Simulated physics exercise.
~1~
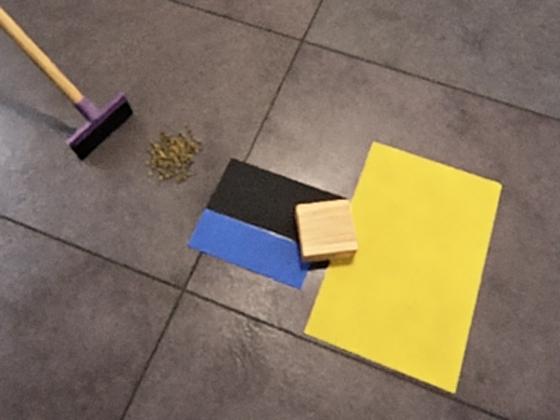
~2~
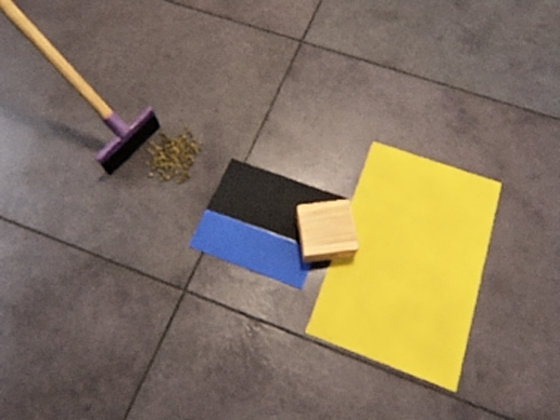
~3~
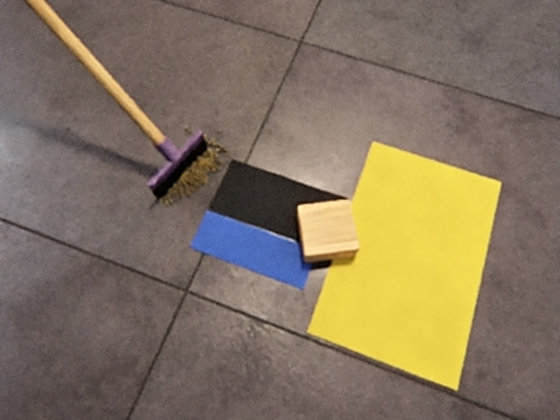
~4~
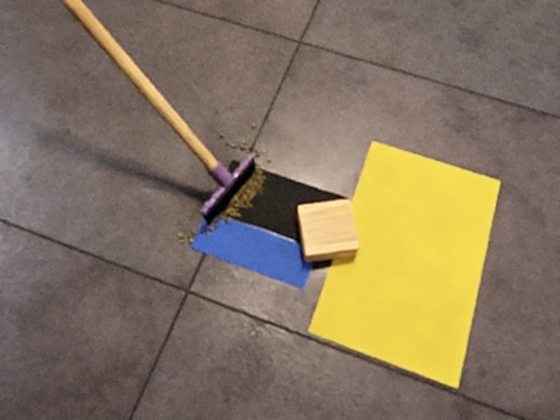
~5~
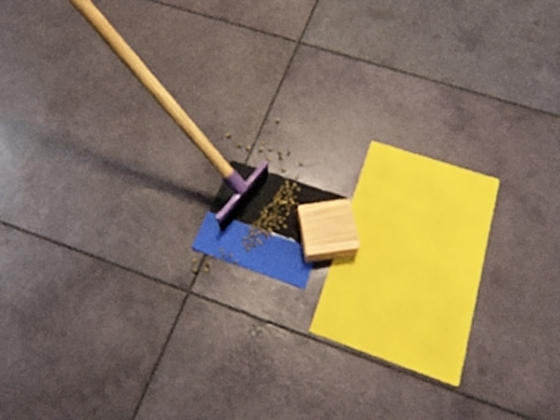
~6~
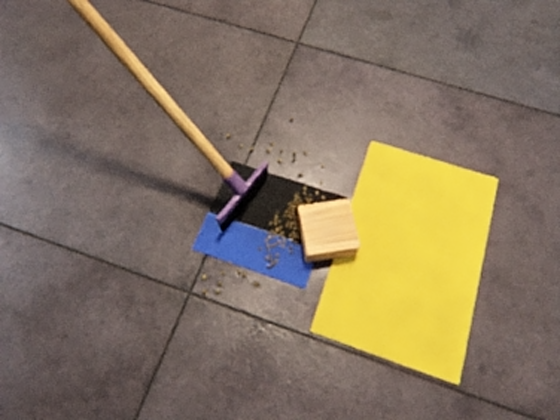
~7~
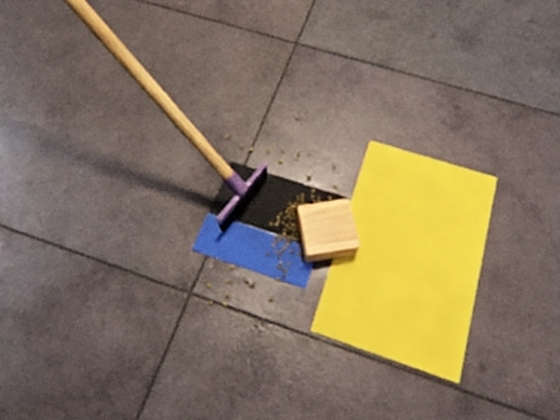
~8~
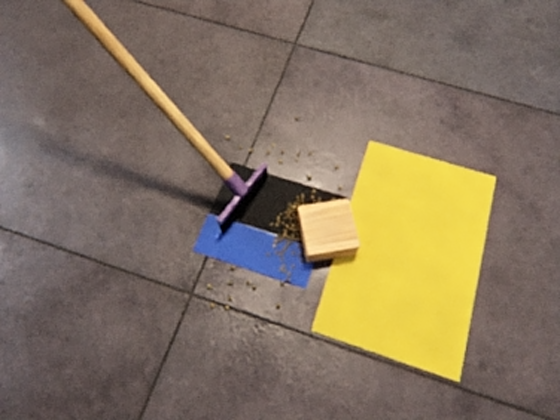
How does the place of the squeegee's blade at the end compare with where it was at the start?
At the start the blade was on the bare tiles at the upper left, to the left of the lentil pile. By the end it was further right and a little lower, resting at the left part of the black mat.
